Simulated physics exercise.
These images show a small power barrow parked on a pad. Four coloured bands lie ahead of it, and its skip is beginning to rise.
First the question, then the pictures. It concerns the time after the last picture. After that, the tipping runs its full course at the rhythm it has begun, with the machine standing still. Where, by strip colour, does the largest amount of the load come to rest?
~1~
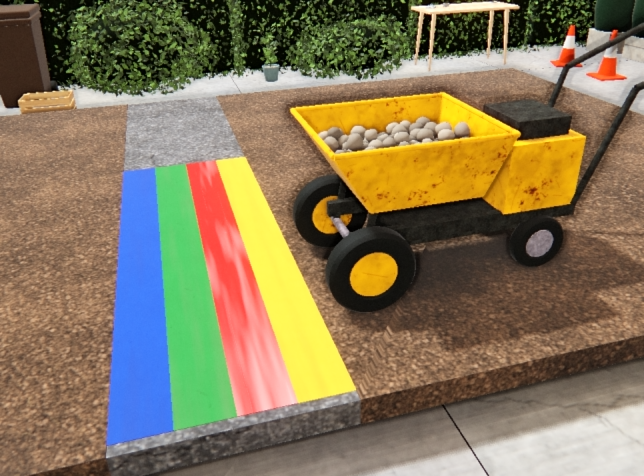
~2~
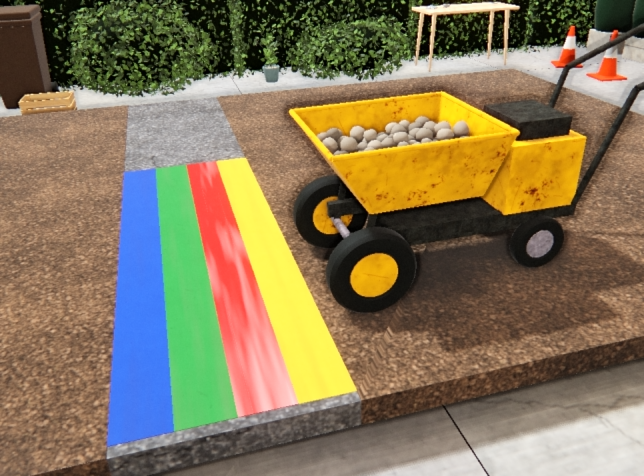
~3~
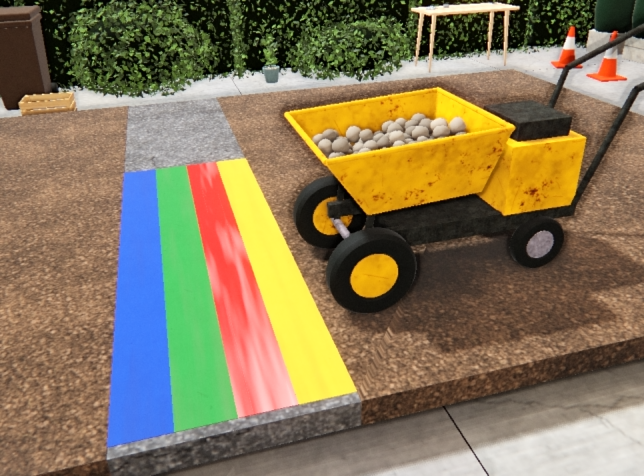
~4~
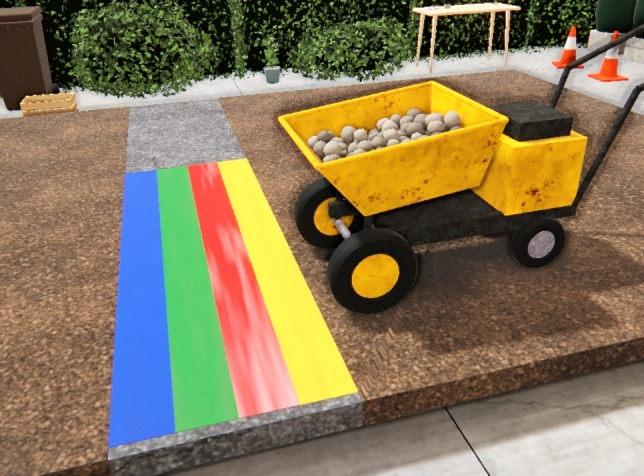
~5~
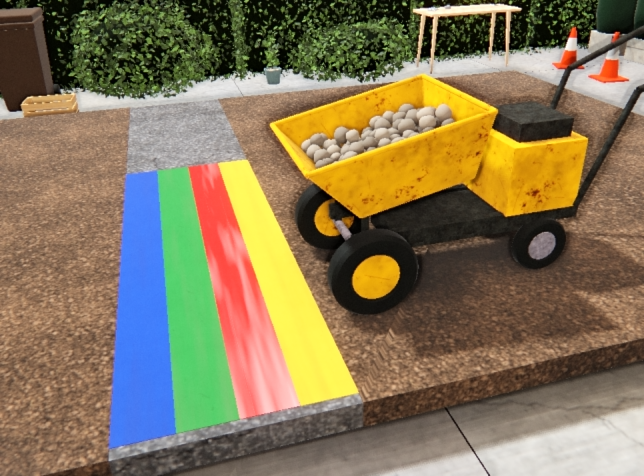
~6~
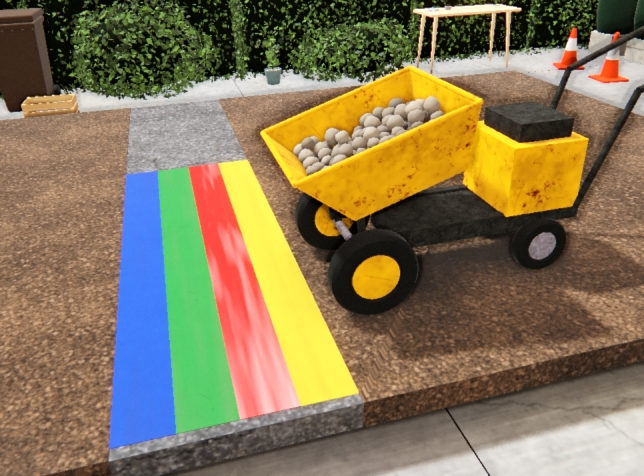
On the green strip.
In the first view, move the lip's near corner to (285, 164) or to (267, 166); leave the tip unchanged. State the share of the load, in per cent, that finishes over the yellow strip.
About 0 per cent first, about 0 per cent second.
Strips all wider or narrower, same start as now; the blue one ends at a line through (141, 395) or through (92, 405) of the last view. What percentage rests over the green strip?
The first gives around 30 per cent, the second around 40 per cent.
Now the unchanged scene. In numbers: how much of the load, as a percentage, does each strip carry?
Split by strip in per cent: Yellow 0; red 20; green 35; blue 25.
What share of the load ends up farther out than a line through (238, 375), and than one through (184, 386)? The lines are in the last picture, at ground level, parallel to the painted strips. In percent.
Estimate: 80 % and 40 %, respectively.
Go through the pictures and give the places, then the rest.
In the first picture, lip of the skip near (334, 158), level; top of the load near (413, 148), river pebbles; yellow strip near (309, 351); red strip near (255, 362); green strip near (199, 374); blue strip near (140, 386).
In the second picture, lip of the skip near (332, 159), level; top of the load near (413, 147).
In the third picture, lip of the skip near (326, 163), tipped barely; top of the load near (423, 144).
In the fourth picture, lip of the skip near (318, 168), tipped a little; top of the load near (418, 141).
In the fifth picture, lip of the skip near (308, 176), tipped a little; top of the load near (422, 138).
In the sixth picture, lip of the skip near (296, 185), tipped clearly; top of the load near (412, 133); yellow strip near (312, 354); red strip near (258, 365); green strip near (202, 377); blue strip near (143, 389).
Shortly afterwards, skip tipped steeply; the whole lot in the skip.
Next, skip tipped right over; the bulk in the skip; only a few over the red strip; a little over the green strip.
Some moments later, skip tipped right over; near a quarter in the skip; a little over the red strip; near a third over the green strip; near a quarter over the blue strip; a little off the paint.
In the end, skip tipped right over; a little in the skip; none at all over the yellow strip; near a quarter over the red strip; near a third over the green strip; near a quarter over the blue strip; a little off the paint.
